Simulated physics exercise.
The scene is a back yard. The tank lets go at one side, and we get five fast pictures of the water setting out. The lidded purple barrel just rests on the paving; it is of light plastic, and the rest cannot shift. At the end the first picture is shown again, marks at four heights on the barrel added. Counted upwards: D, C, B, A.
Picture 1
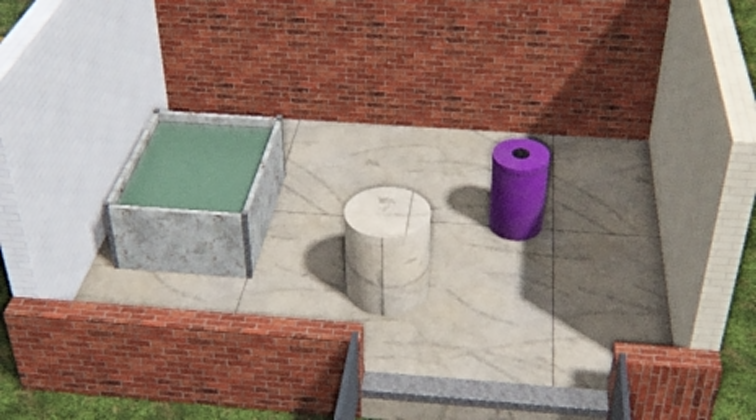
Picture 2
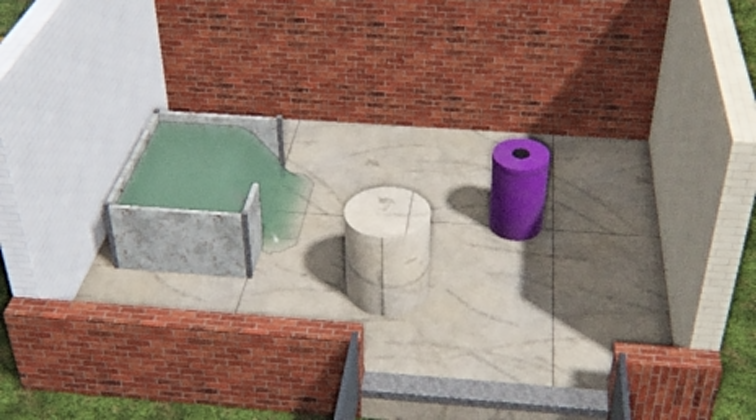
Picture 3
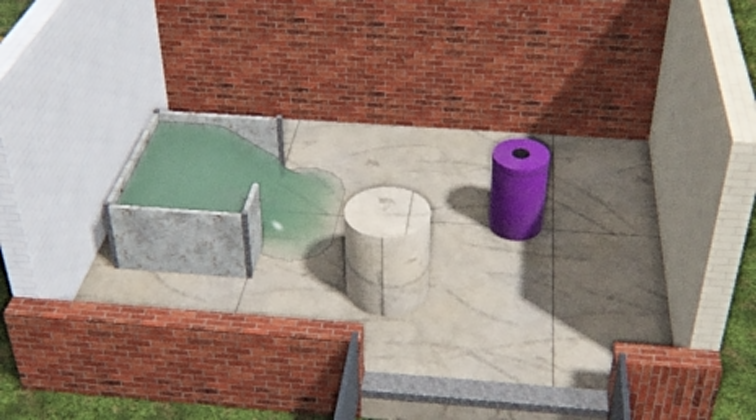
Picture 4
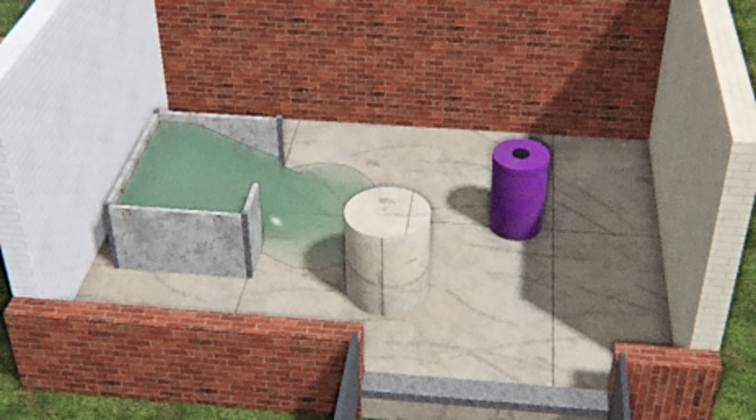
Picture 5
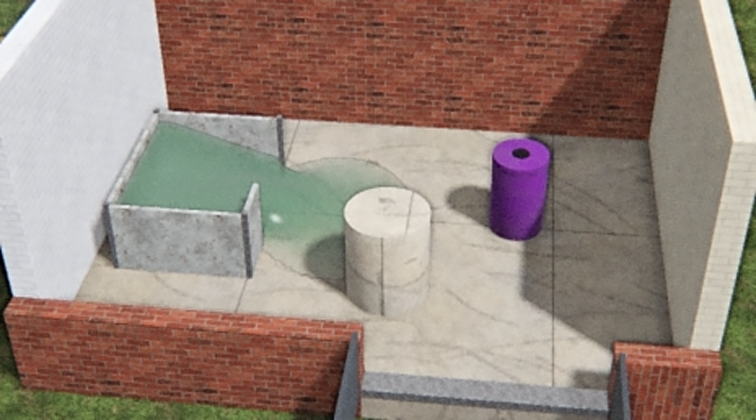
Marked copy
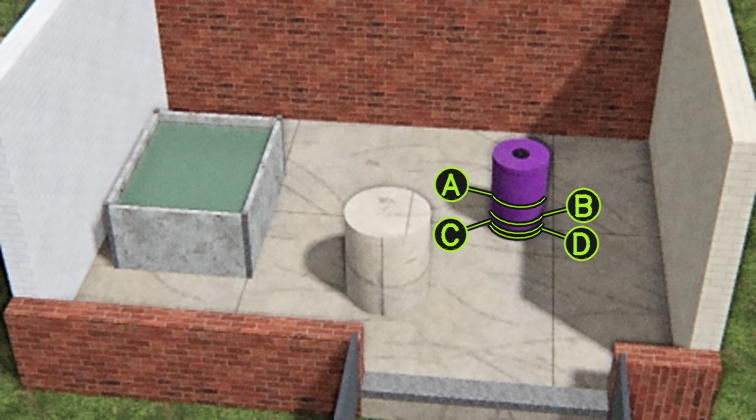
Green water pouring through the opened side of a stone tank and spreading right across a walled yard, behind a pale cylinder.
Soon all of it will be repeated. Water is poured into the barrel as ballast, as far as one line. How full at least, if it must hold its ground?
It is A.
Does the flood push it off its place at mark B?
Yes, it does.
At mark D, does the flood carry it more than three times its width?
Yes.
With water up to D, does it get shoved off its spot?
Yes, that goes wrong.
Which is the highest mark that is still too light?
Mark B.
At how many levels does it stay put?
One.
On the marked copy, A at (517, 207); B at (516, 224); C at (515, 233); D at (515, 238); from the bottom up D, C, B, A.
With A, it does not move.
With B, it is pushed about its own width away.
With C, it is pushed about 4 times its own width away.
With D, it is washed out through the gate.
